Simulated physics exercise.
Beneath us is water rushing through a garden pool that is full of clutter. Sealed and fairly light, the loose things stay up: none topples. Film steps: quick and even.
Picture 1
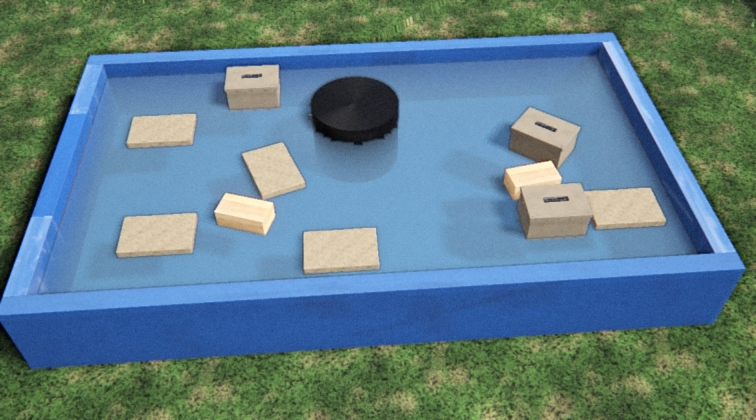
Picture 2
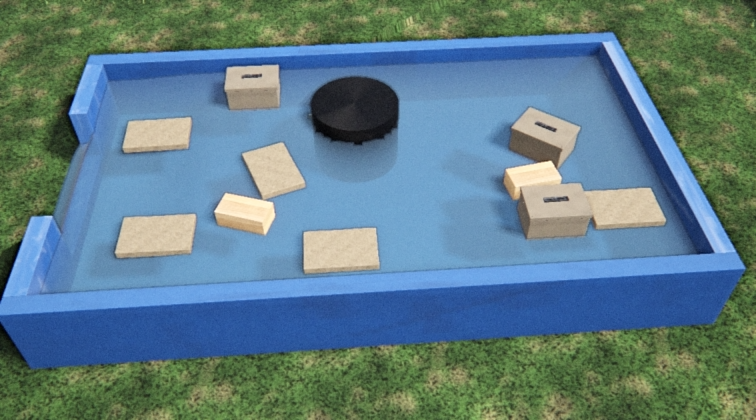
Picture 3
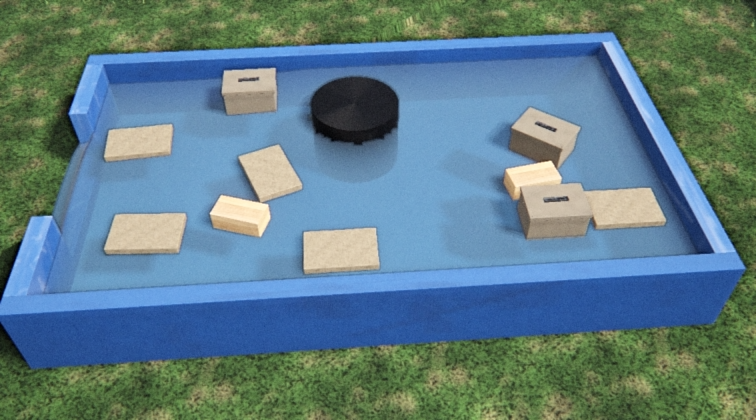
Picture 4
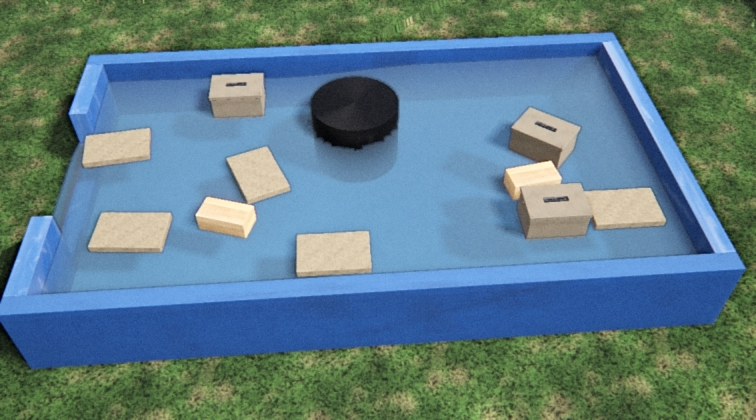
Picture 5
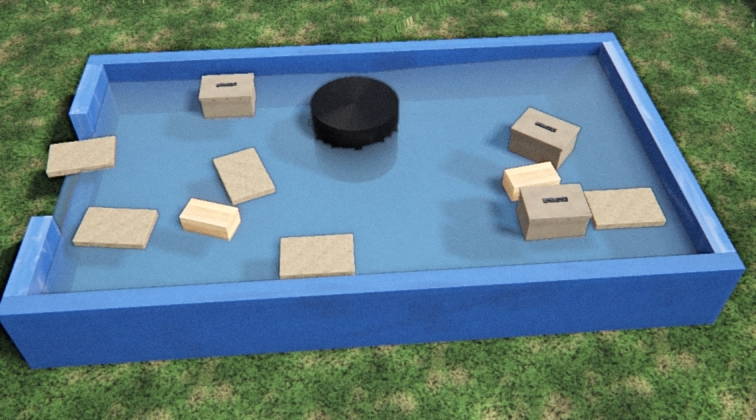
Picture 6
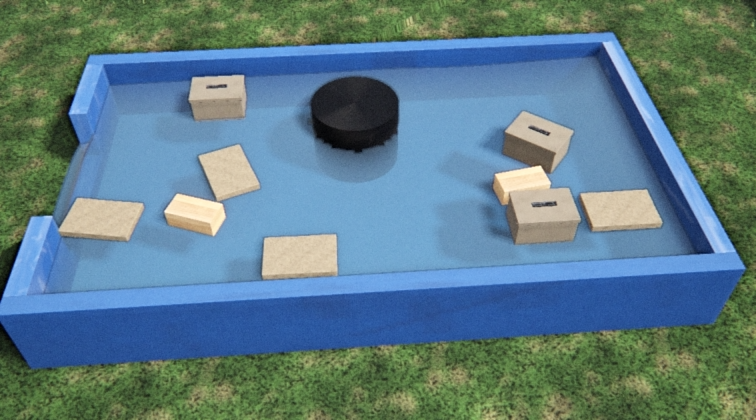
A blue-walled rectangular pool of water sits on grass, seen from a fixed, raised view. A black ribbed disc stands near the back, with flat tan slabs, pale blocks and grey-brown boxes scattered around it. A gap opens in the left wall, then the pieces on the left drift gradually leftward, one slab passes out through the opening, and the right-hand cluster shifts slightly left last.
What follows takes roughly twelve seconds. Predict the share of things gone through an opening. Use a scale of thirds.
On that scale, between one and two thirds.
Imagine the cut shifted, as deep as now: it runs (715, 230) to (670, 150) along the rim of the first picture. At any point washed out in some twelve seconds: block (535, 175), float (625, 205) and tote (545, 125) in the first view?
Going through them in sequence: Gets out, then gets out, then gets out.
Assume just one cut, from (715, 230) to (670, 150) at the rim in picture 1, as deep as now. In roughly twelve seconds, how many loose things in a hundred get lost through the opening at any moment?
My guess is close to 40 percent.
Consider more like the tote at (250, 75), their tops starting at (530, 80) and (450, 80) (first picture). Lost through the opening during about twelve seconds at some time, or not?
Following the list, the first is never leaving and the second is never leaving.
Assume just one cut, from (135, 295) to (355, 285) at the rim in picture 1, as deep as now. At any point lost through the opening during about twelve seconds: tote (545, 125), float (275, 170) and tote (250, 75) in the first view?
Ordered result: Retained / exited / retained.
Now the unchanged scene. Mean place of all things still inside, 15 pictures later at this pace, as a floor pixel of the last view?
Somewhere near (416, 251) in the last view.
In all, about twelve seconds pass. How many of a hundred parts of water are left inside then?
I make it 56 percent.
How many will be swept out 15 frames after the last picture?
5.
A moment on, 1 of 10 are out; 9 afloat.
Next, 3 of 10 are out; 7 afloat.
Later, 5 of 10 are out; 5 afloat.
In the end, 6 of 10 are out; 4 afloat.
